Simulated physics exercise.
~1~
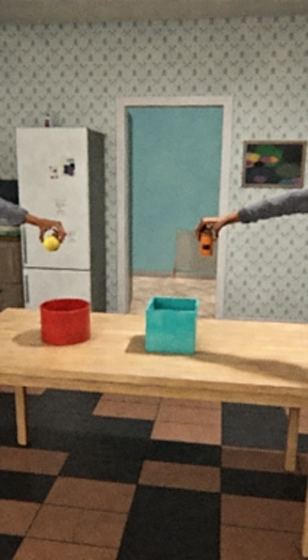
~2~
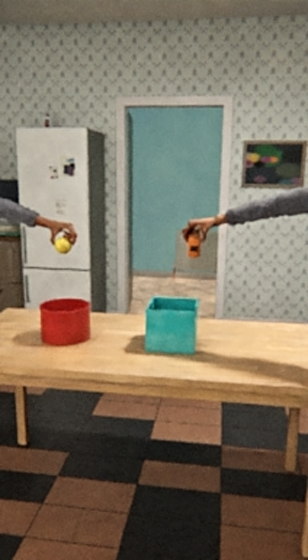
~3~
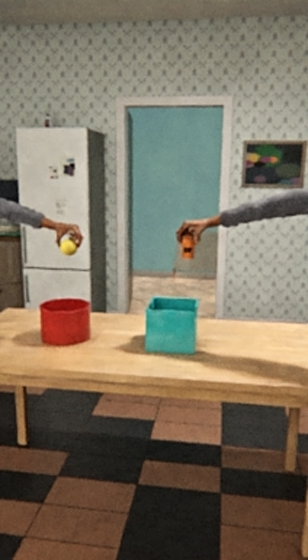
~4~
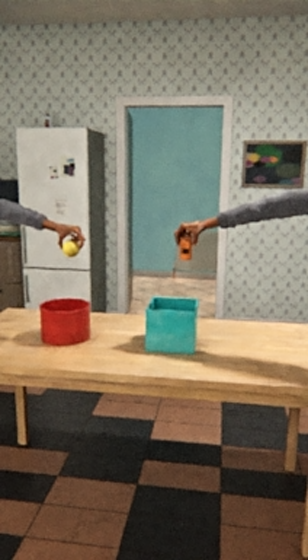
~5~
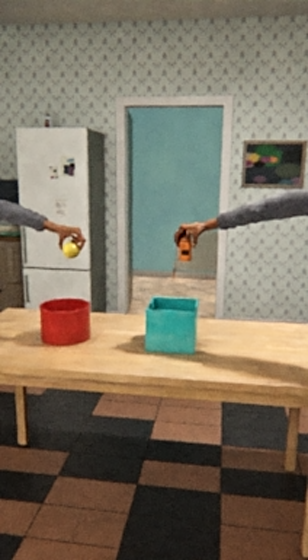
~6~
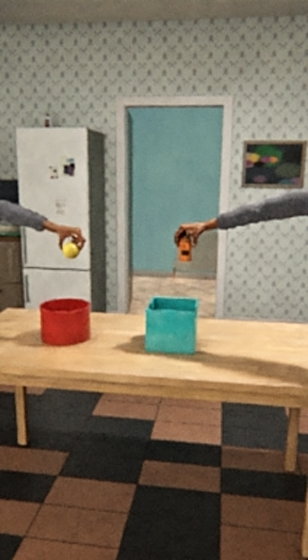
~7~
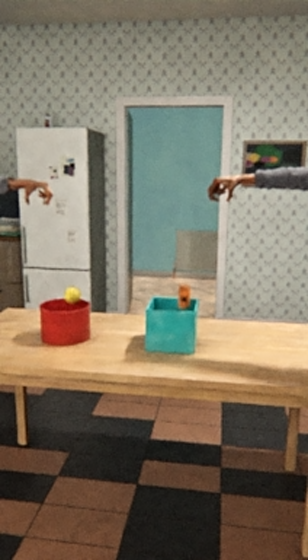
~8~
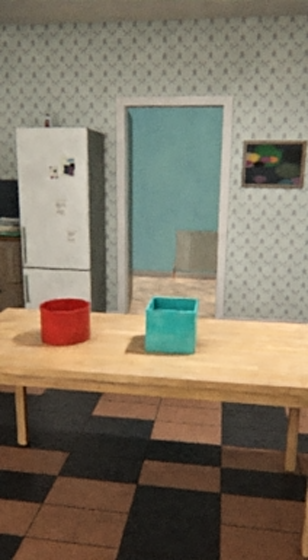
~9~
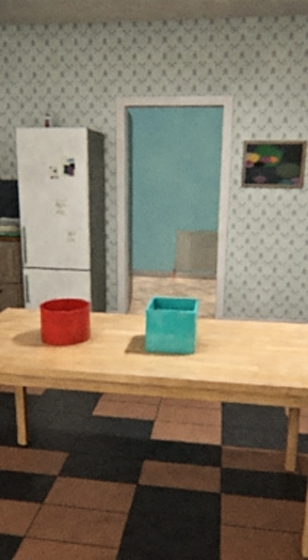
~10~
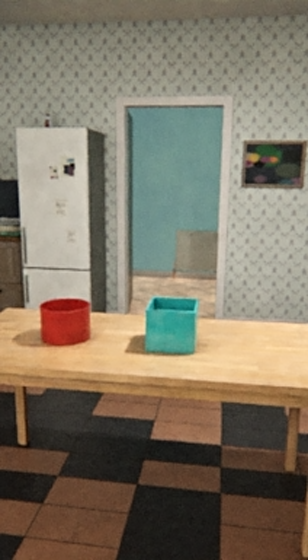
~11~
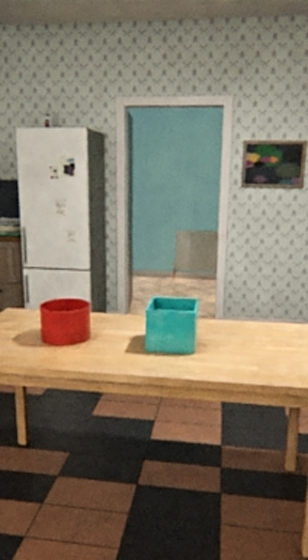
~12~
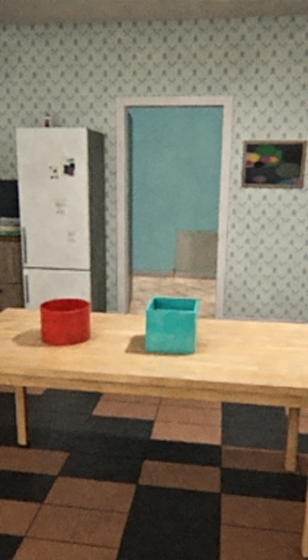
In a kitchen with a checkered floor, two hands hold a yellow apple above a red bin and an orange shaker above a teal crate on a wooden table, then release them and withdraw as both objects drop inside, leaving the containers standing in place.
